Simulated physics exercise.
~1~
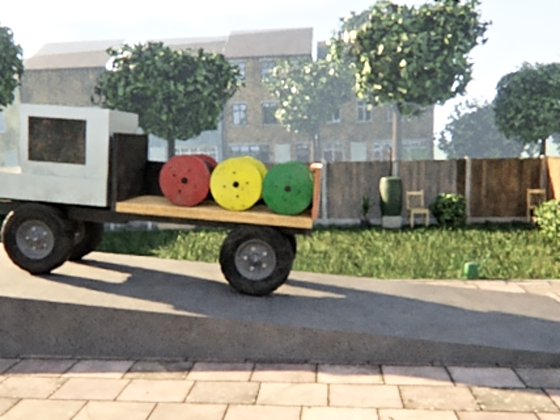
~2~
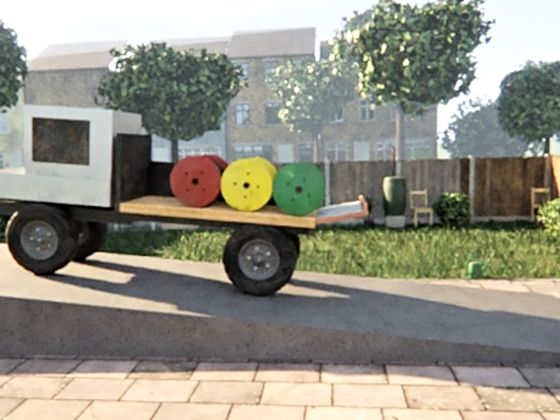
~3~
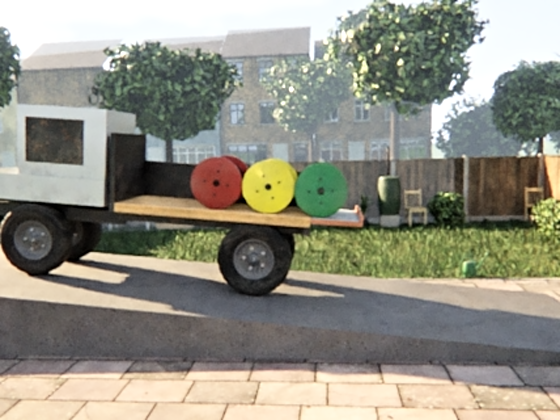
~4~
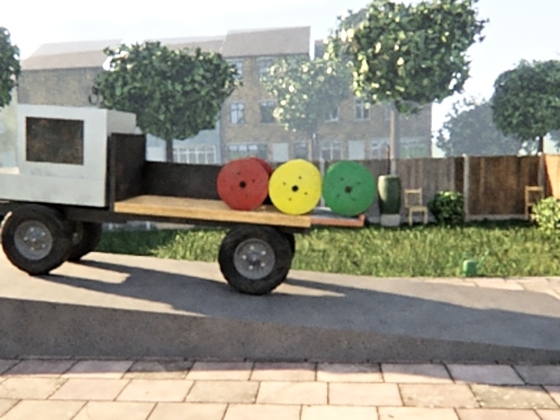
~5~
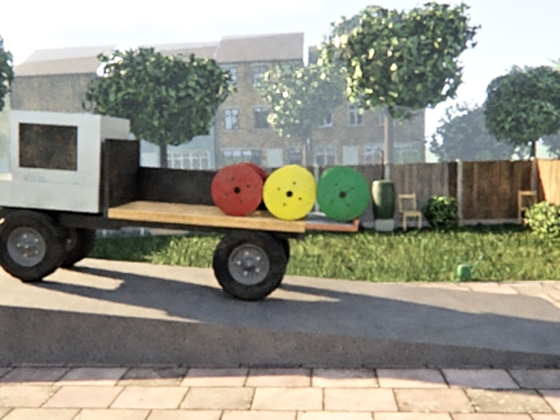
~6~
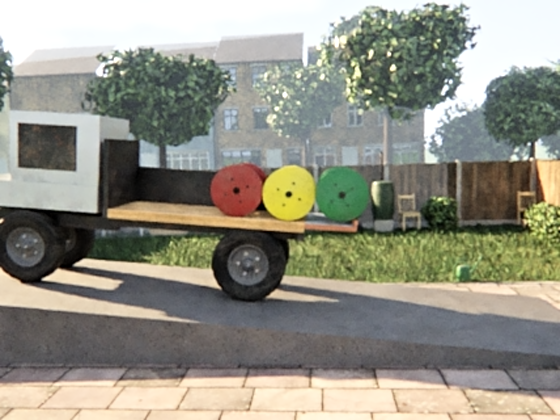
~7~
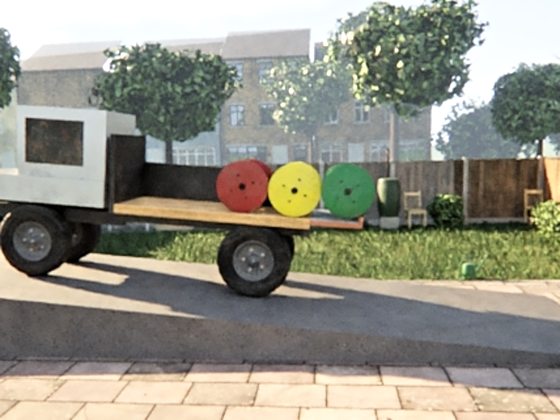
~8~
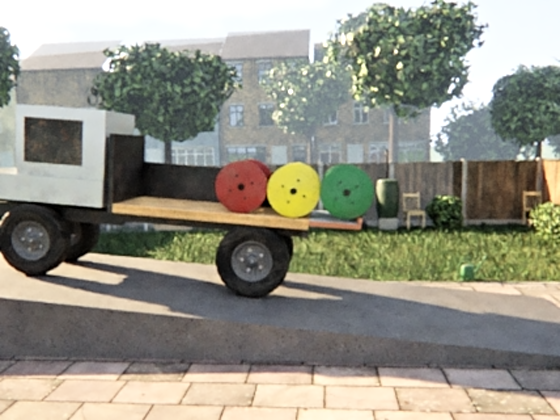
The tailgate of a pick-up parked on sloping ground drops open, and the red, yellow and green reels on its bed roll a short way right together. The green one moves onto the lowered gate, and all three come to rest in a row, still aboard.
